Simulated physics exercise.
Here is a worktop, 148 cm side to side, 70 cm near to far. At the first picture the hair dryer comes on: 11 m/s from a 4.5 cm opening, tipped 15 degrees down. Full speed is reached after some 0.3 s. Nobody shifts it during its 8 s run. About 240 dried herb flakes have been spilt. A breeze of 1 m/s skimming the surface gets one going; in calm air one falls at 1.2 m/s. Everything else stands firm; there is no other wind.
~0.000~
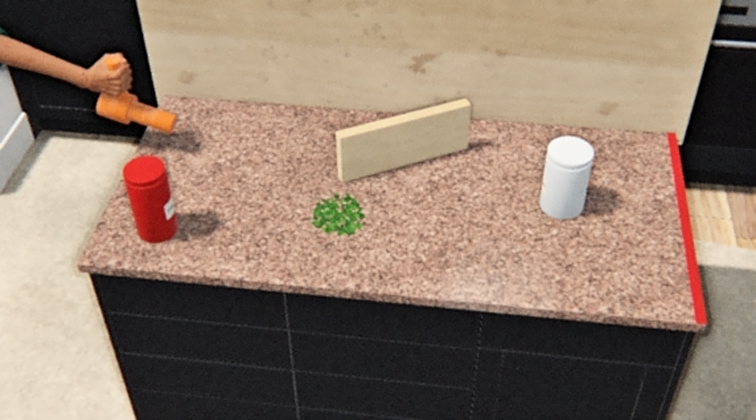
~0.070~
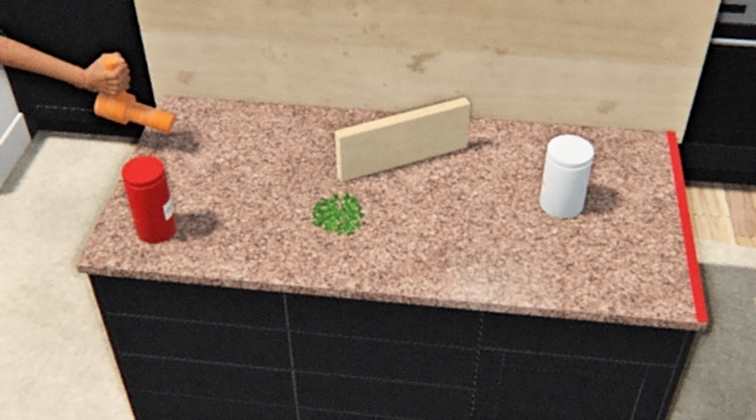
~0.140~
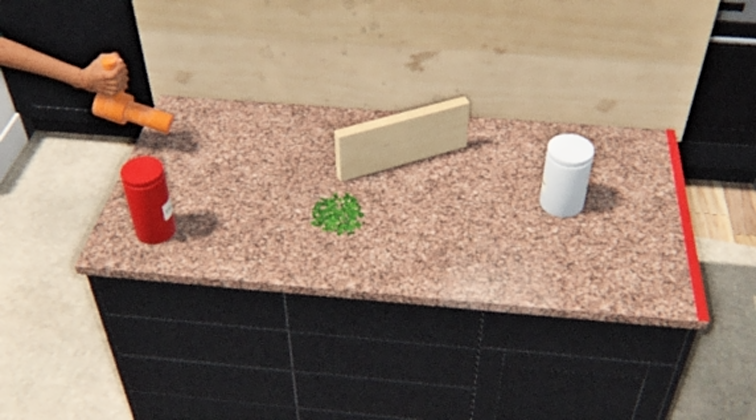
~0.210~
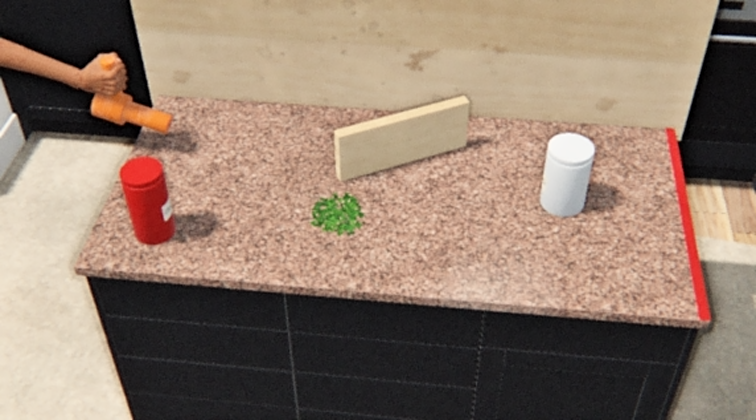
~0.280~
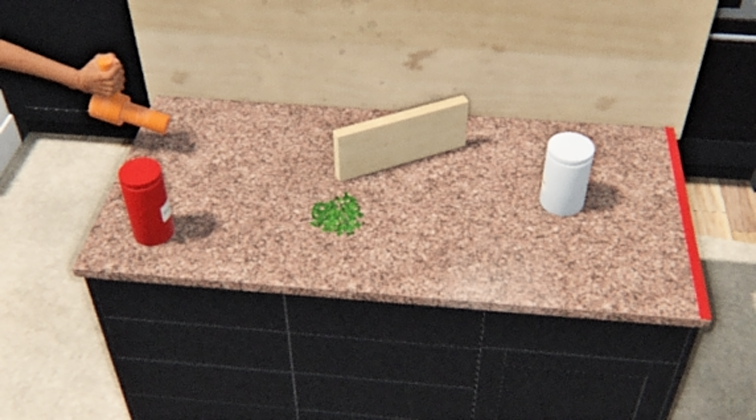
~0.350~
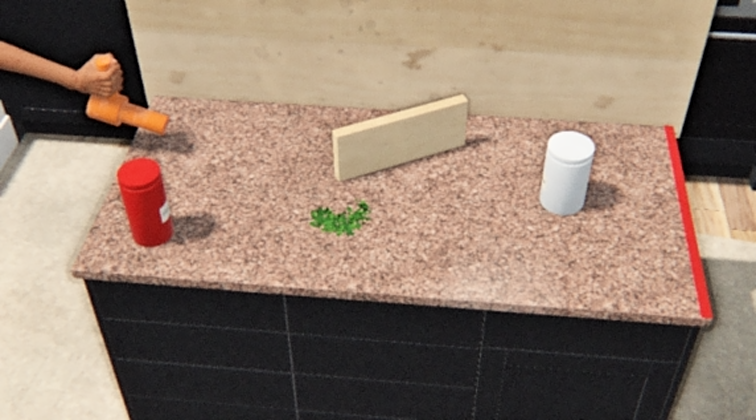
At first, a hand holds an orange hair dryer at the left of a speckled worktop, where a round patch of green flakes lies still among a red jar, an upright board and a white jar. Then the patch's upper middle clears, leaving a curved crescent, while everything else stays put.
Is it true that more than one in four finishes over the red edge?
Answer: No.
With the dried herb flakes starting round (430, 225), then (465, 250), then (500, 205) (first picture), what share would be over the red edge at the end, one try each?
In turn about 0 %, 0 %, 0 %.
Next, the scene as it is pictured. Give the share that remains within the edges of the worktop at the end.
About 5 %.
After 1.6 s, 11 % are on the move or not yet settled, 0 % are over the red edge.
After 2.6 s, 2 % are on the move or not yet settled, 0 % are over the red edge.
After 4.4 s, 2 % are on the move or not yet settled, 0 % are over the red edge.
After 8.0 s, at the end, 0 % are over the red edge.
